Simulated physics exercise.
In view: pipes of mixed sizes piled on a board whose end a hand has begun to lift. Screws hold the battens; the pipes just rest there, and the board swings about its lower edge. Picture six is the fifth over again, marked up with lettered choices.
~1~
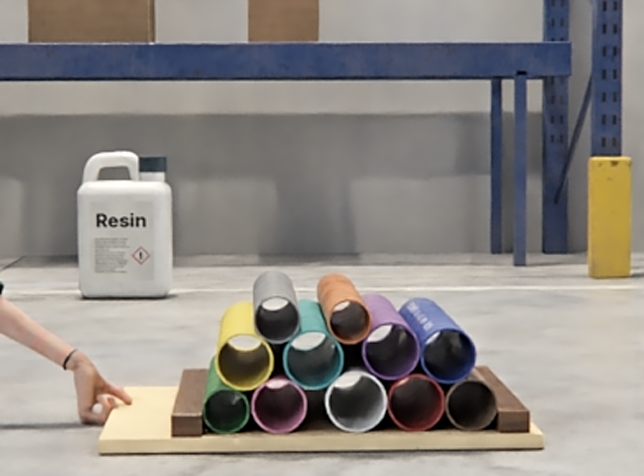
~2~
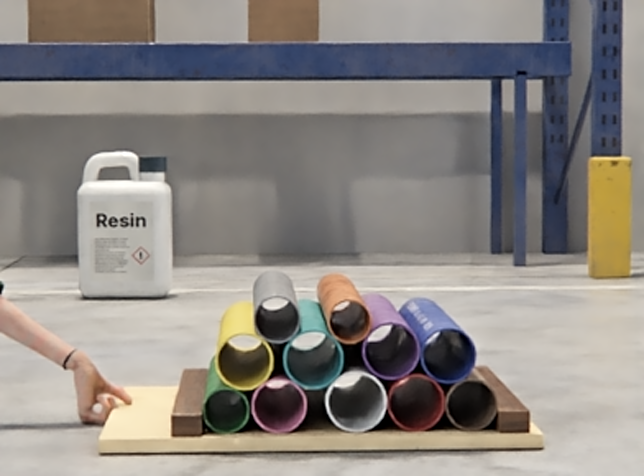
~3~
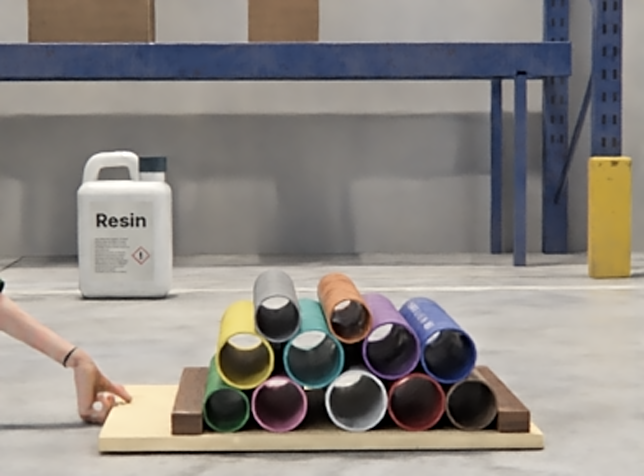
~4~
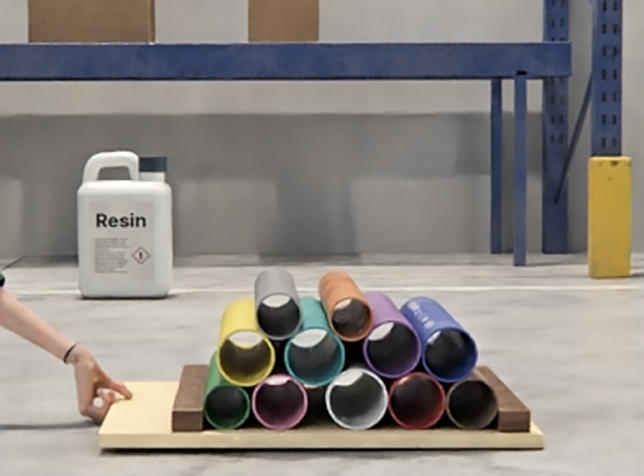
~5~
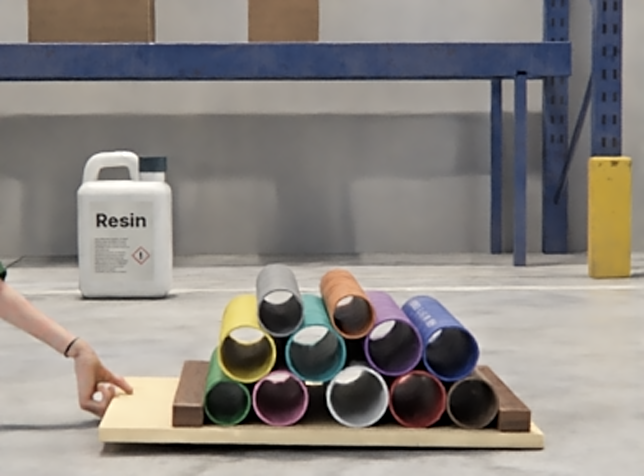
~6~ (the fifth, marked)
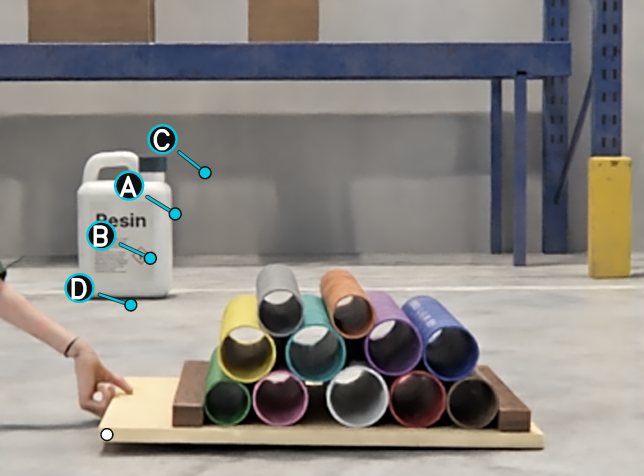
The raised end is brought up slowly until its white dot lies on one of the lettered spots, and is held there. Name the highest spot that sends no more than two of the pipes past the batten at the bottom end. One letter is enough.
The answer is mark D.
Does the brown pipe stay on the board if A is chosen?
Yes.
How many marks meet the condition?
One of them.
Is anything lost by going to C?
Yes.
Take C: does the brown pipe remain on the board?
Yes, with C.
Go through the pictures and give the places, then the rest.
In the first frame, purple pipe (391, 351); yellow pipe (244, 361); turquoise pipe (313, 359).
In the second frame, turquoise pipe (313, 359); blue pipe (448, 355).
In the third frame, board (316, 404); green pipe (226, 409); yellow pipe (244, 360); white pipe (357, 401).
In the fourth frame, board (316, 402); green pipe (227, 406); pink pipe (280, 402).
In the fifth frame, board (316, 400); green pipe (227, 402); pink pipe (281, 399).
On the marked copy, A at (175, 214); B at (151, 258); C at (205, 173); D at (131, 305); the white dot at (107, 435).
With D. Early on, board at 14°.
Further on, board at 19°.
At the end, board at 19°, none over the low batten.
As for the rest, A four over the low batten (purple, turquoise, blue, orange); B four over the low batten (purple, turquoise, blue, orange); C six over the low batten.
